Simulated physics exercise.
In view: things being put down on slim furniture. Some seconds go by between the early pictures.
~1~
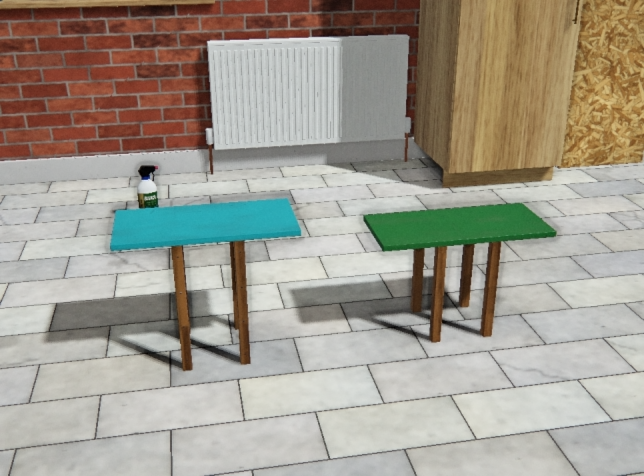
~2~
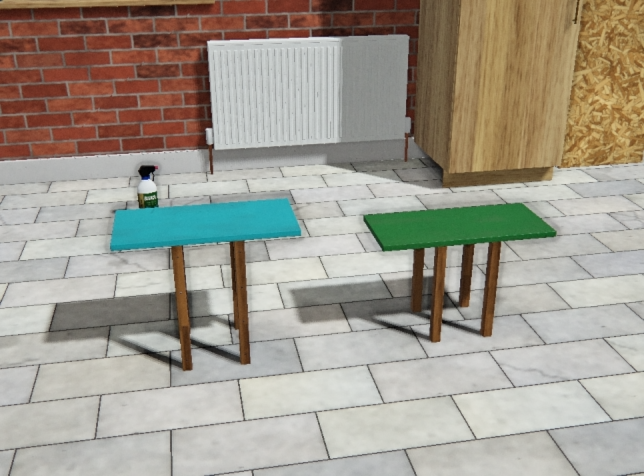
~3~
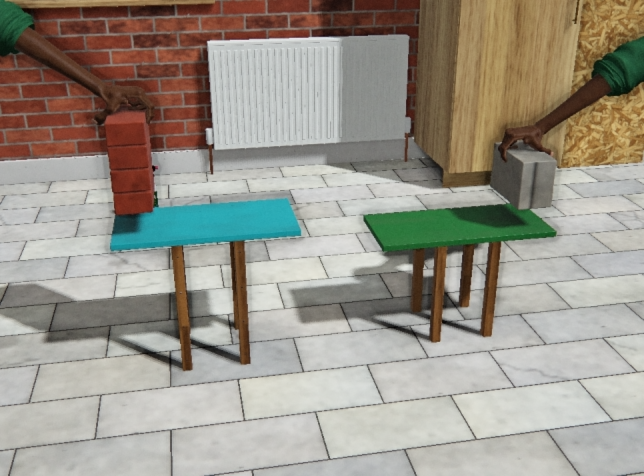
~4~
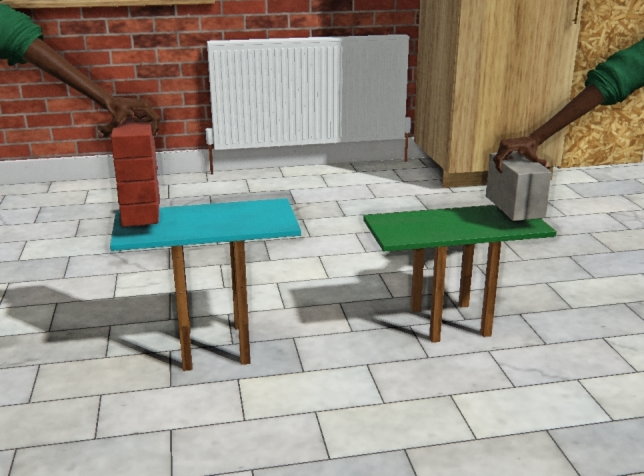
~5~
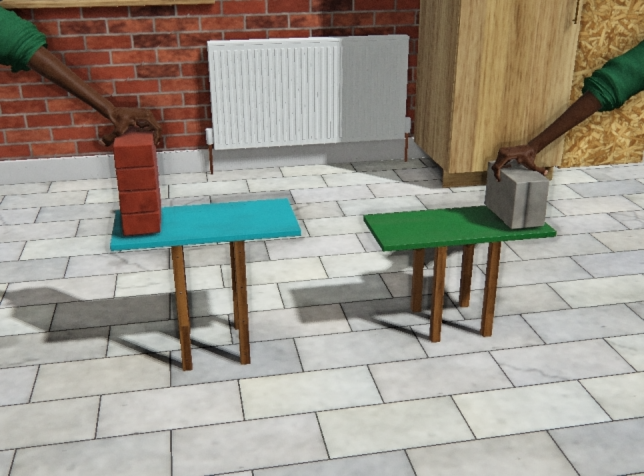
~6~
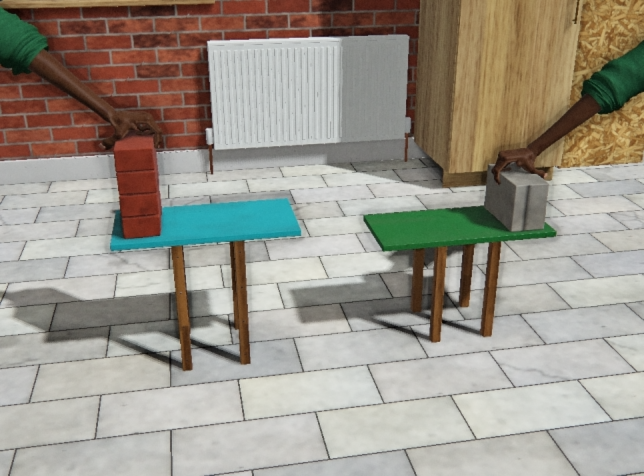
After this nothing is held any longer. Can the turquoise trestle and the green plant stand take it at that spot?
The turquoise trestle overbalances, the green plant stand overbalances.
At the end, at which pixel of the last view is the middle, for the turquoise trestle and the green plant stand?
(82, 288) and (569, 245).
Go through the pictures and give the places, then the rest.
The first frame shows turquoise trestle (206, 223); green plant stand (457, 226).
The second frame shows green plant stand (457, 226).
The third frame shows still on the way; turquoise trestle (206, 223); right slab (522, 174).
The fourth frame shows still on the way; green plant stand (457, 226); left bricks (137, 169).
The fifth frame shows still on the way; turquoise trestle (206, 223); right slab (515, 193).
The sixth frame shows in place, still held; turquoise trestle (206, 223); green plant stand (457, 226); left bricks (139, 182).
Then, 0.62 s past the last view, turquoise trestle leaning 27° off how it started near (140, 228); green plant stand leaning 43° off how it started near (527, 228).
Finally, the turquoise trestle tips up, near (82, 288); the green plant stand tips up, near (569, 245).
